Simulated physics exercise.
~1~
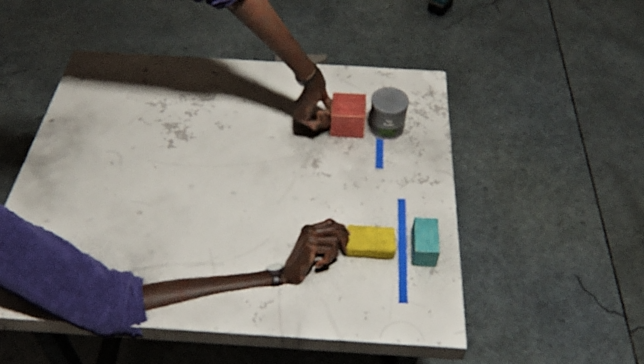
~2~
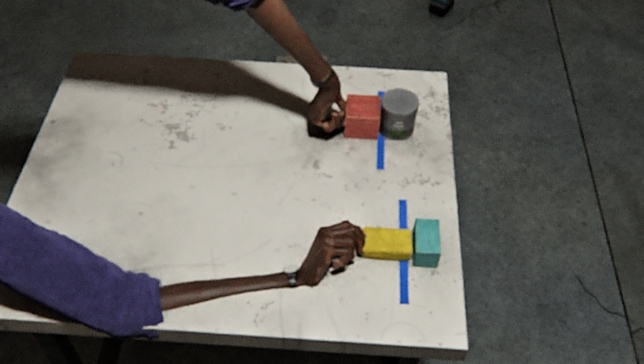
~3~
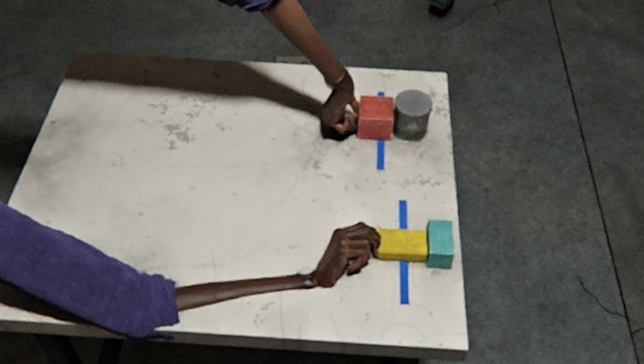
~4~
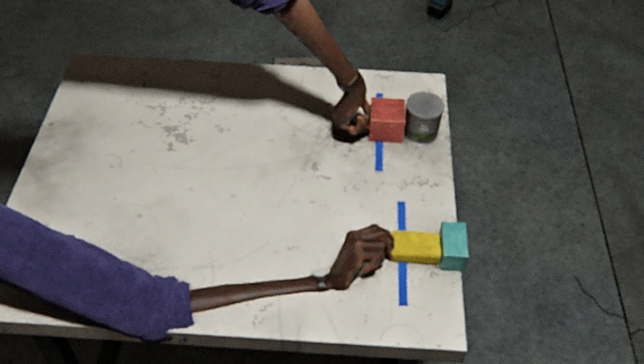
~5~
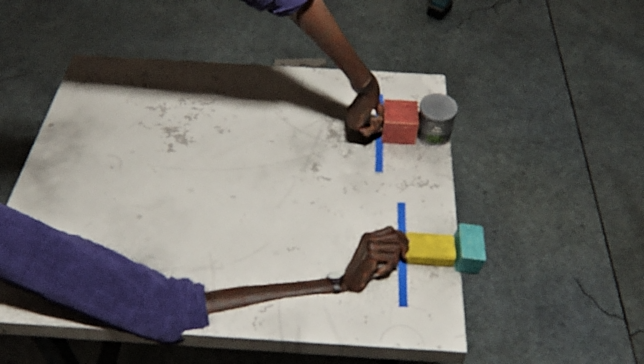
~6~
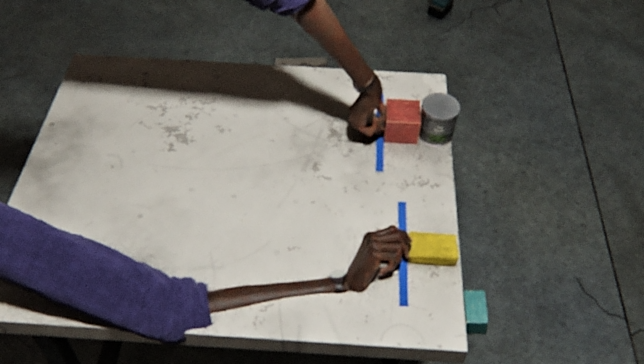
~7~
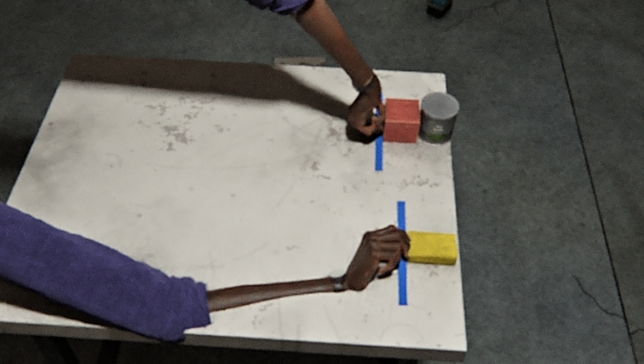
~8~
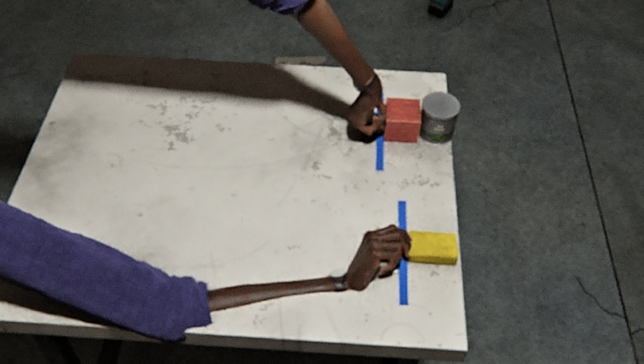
Two hands pushed a red block and a yellow sponge to the right across a white table, nudging a grey pot and a turquoise block toward the edge, until the turquoise block tipped off and fell while the pot stayed on.
